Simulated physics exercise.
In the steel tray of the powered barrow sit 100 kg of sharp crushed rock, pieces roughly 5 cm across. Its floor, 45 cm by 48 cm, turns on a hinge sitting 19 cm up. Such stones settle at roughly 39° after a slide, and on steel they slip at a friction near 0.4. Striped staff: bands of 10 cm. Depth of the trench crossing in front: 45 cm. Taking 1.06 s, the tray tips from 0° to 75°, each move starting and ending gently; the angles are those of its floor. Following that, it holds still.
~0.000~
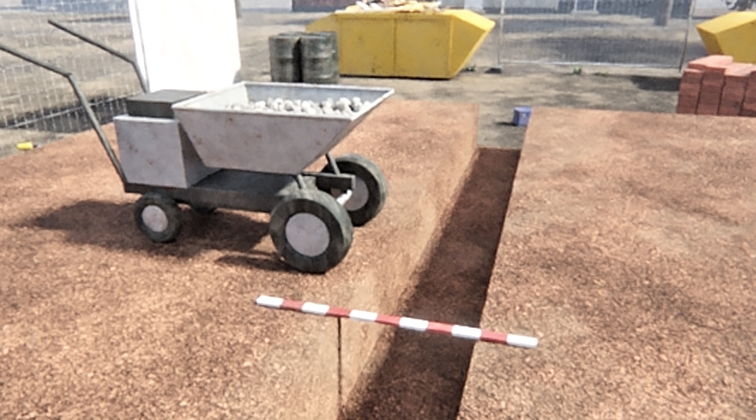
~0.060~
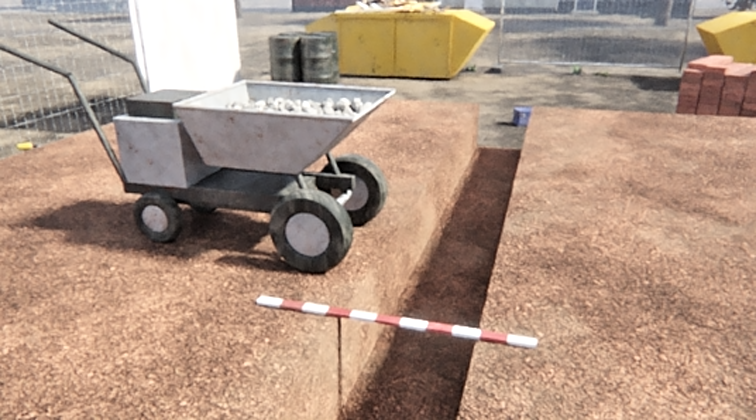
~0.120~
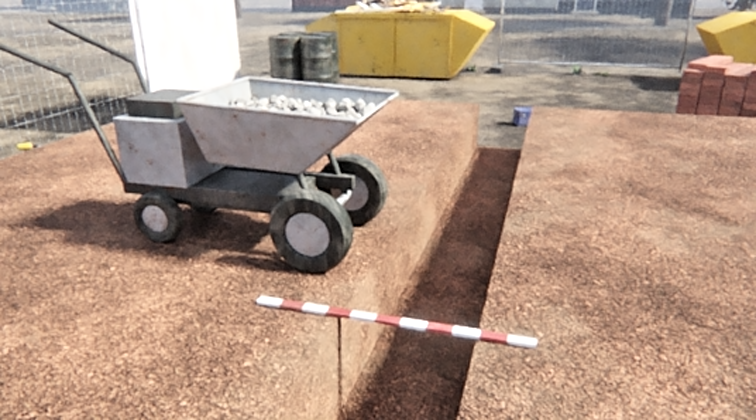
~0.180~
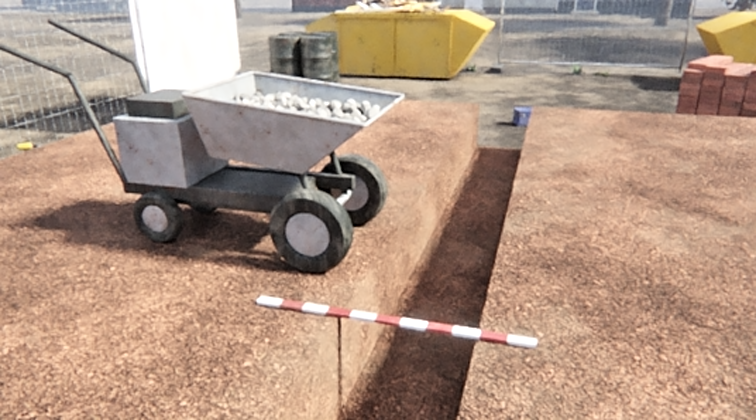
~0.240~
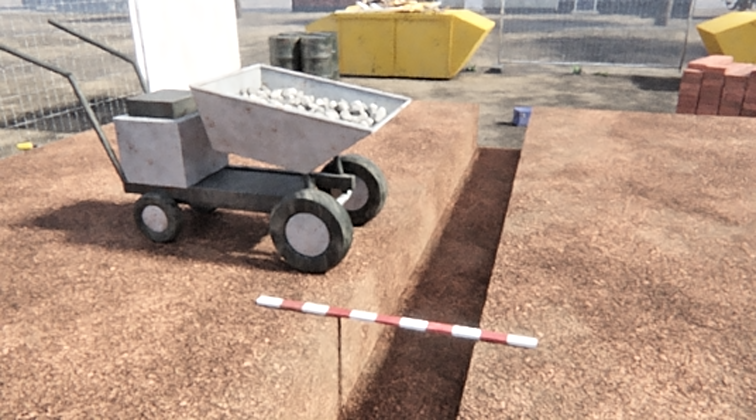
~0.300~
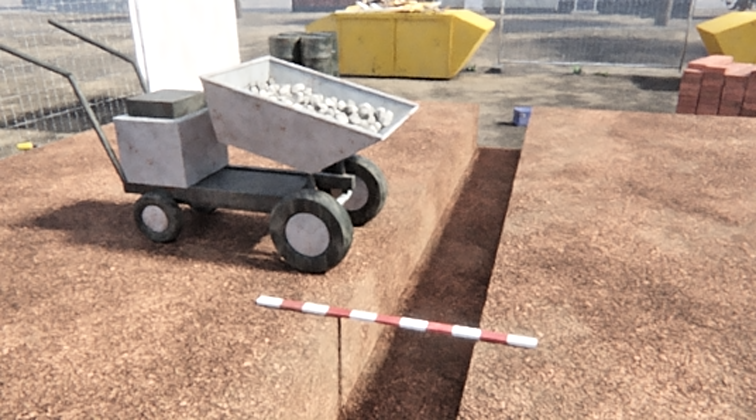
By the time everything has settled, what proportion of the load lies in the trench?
About 79 percent of the load.
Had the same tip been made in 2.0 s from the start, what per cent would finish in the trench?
Roughly 85 per cent.
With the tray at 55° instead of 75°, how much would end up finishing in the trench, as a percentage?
Then about 35 per cent.
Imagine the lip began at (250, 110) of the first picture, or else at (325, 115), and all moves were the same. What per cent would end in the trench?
85 % and 100 %.
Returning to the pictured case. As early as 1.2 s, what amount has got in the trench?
About 40 per cent by then.
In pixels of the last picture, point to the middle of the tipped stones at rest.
The resting stones are centred at roughly (468, 330).
After 0.8 s the floor is at 64°; 100 % in the tray; the foremost stones are at (447, 208).
After 1.2 s the floor is at 75°; 51 % in the tray, 42 % in the trench, 7 % past the trench; the foremost stones are at (526, 270).
After 1.5 s the floor is at 75°; 8 % in the tray, 71 % in the trench, 21 % past the trench; the foremost stones are at (603, 266).
After 3.5 s the floor is at 75°; 0 % in the tray, 79 % in the trench, 21 % past the trench; the foremost stones are at (615, 267).
